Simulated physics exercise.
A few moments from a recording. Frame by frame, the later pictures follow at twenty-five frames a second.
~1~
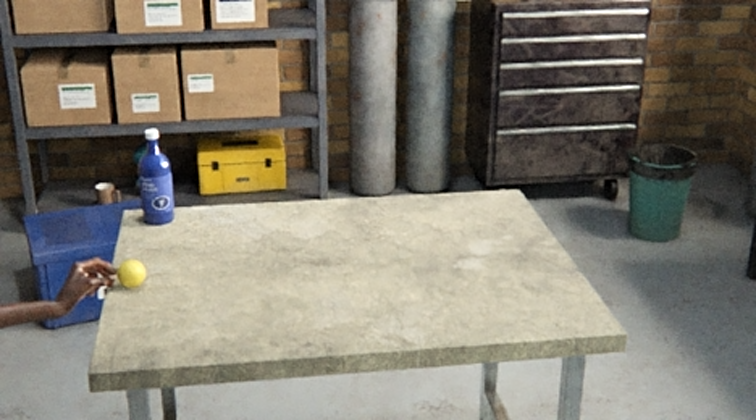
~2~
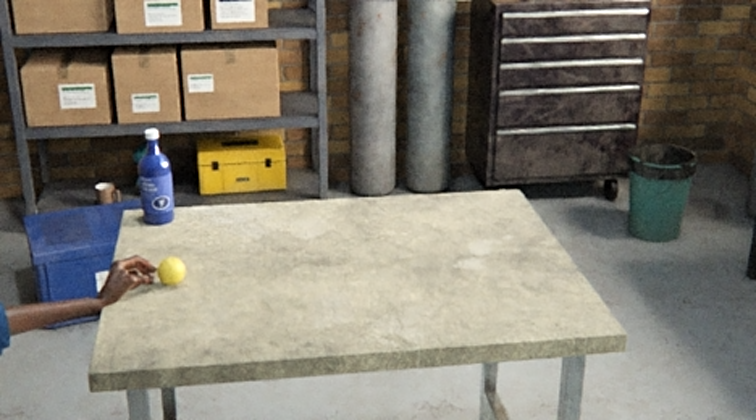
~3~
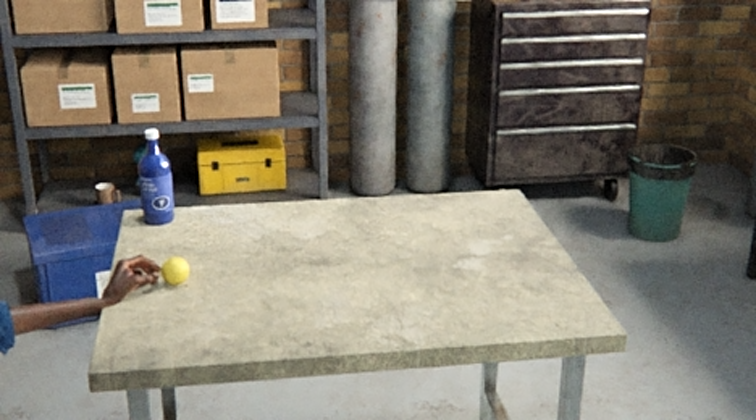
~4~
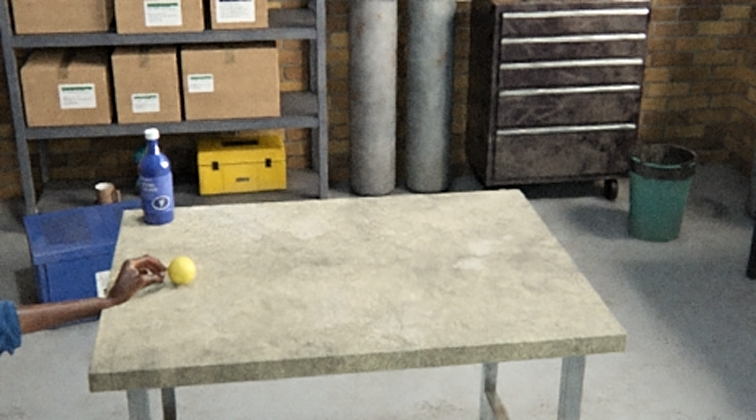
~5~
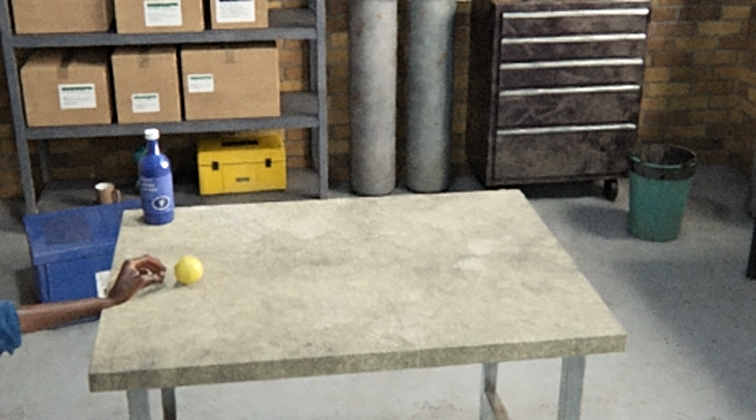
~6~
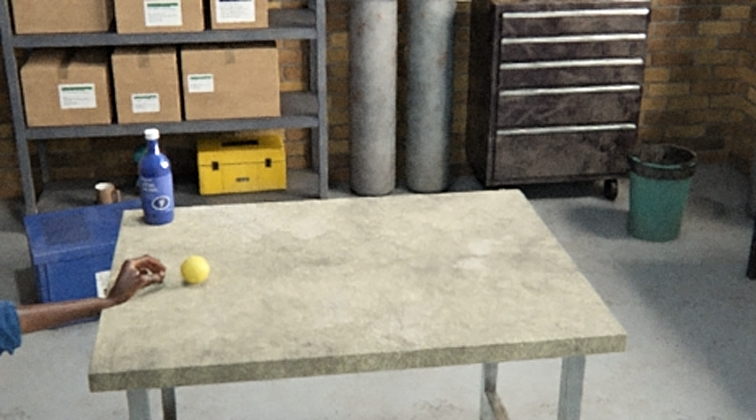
We see a hand at the left of a worktable move a yellow lemon rightward across the surface, near a blue bottle; the hand then stays nearly still while the lemon moves slightly farther right, away from the fingers.
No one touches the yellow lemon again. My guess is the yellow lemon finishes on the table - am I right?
Yes, it is going to be found on the table.
Then, 0.30 s past the last view, yellow lemon displaced well along near (237, 267).
Then, 0.60 s past the last view, yellow lemon displaced well along near (268, 266).
Finally, moved from the start, yellow lemon. Final places as the last picture's camera would see them, yellow lemon near (296, 264).
